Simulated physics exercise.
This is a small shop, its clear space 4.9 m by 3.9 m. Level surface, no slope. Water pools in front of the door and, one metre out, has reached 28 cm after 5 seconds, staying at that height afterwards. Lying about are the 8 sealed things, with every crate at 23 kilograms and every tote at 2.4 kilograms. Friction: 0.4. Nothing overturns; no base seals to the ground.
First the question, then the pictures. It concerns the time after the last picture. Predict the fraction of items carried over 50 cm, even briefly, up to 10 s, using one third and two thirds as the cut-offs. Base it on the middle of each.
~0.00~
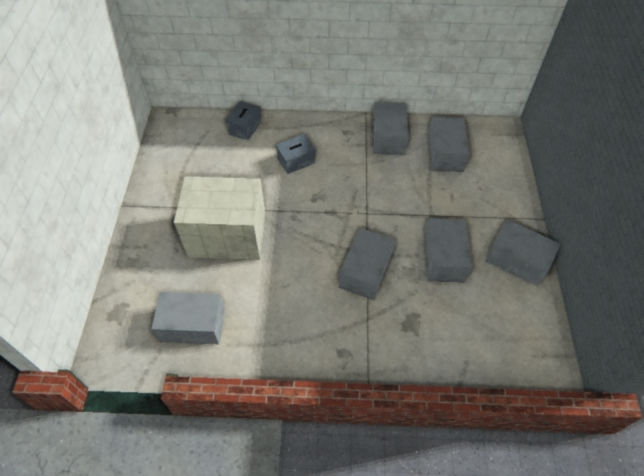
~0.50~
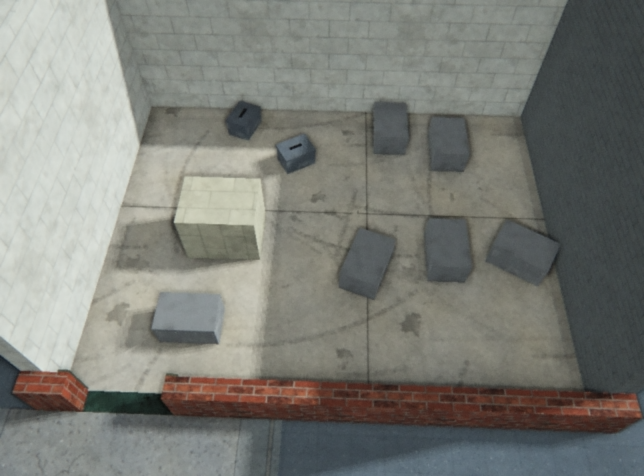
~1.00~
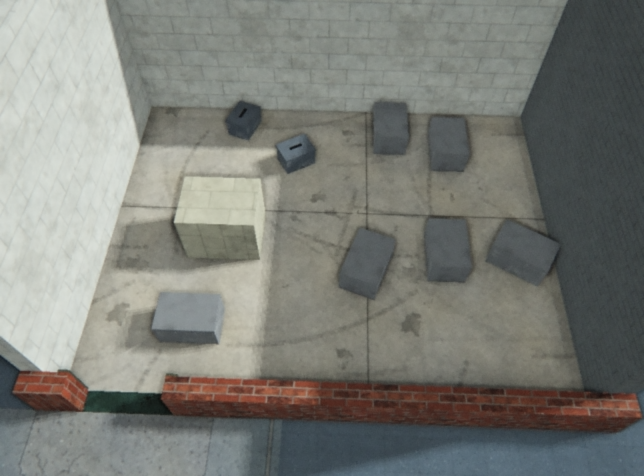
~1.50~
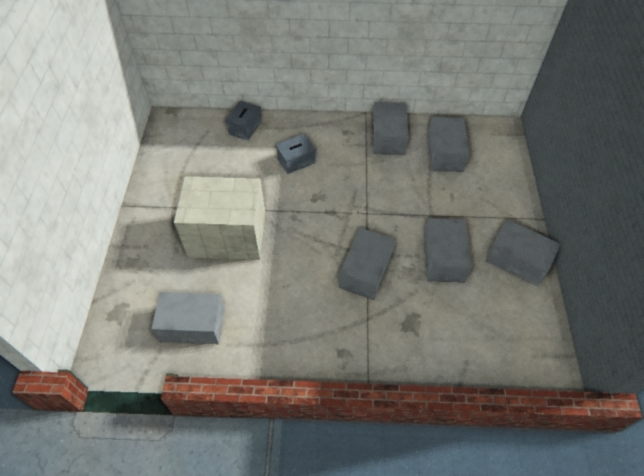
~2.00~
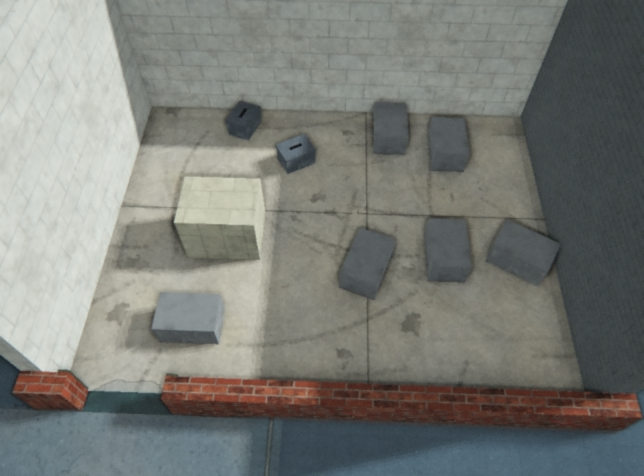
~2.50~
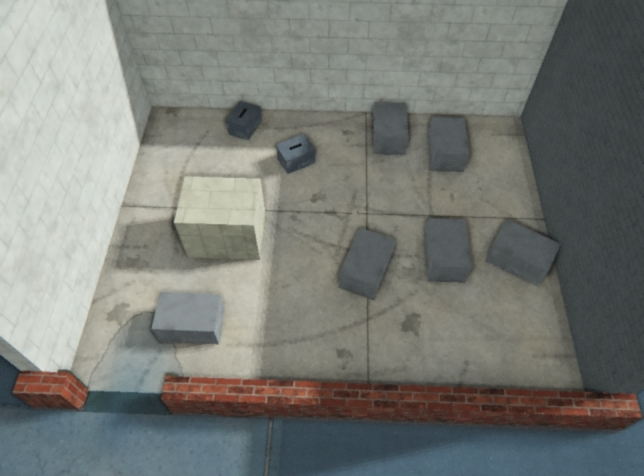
Some: A third to two thirds.
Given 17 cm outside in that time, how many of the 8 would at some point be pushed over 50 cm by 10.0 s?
So the tally would be 2.
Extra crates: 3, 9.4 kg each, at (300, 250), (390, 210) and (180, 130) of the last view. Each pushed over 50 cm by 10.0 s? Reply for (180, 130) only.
That spot comes out higher.
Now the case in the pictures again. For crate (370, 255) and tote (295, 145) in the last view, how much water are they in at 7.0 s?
I'd put it at 3 cm and 2 cm respectively.
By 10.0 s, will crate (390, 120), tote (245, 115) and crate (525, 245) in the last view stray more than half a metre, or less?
Result, in order: Stayed within / exceeded / stayed within.
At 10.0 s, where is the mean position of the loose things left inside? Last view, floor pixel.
Centred roughly on (390, 232).
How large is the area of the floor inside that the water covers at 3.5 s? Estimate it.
Roughly 2.5 m2.
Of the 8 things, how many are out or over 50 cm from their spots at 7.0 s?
Tally: 2.
After 3.5 s 0 of 8 are over 50 cm from their spots; 0 afloat.
After 4.5 s 0 of 8 are over 50 cm from their spots; 0 afloat.
After 7.0 s 2 of 8 are over 50 cm from their spots; 1 afloat.
After 10.0 s 3 of 8 are over 50 cm from their spots, and 3 have been at some point; 1 afloat.
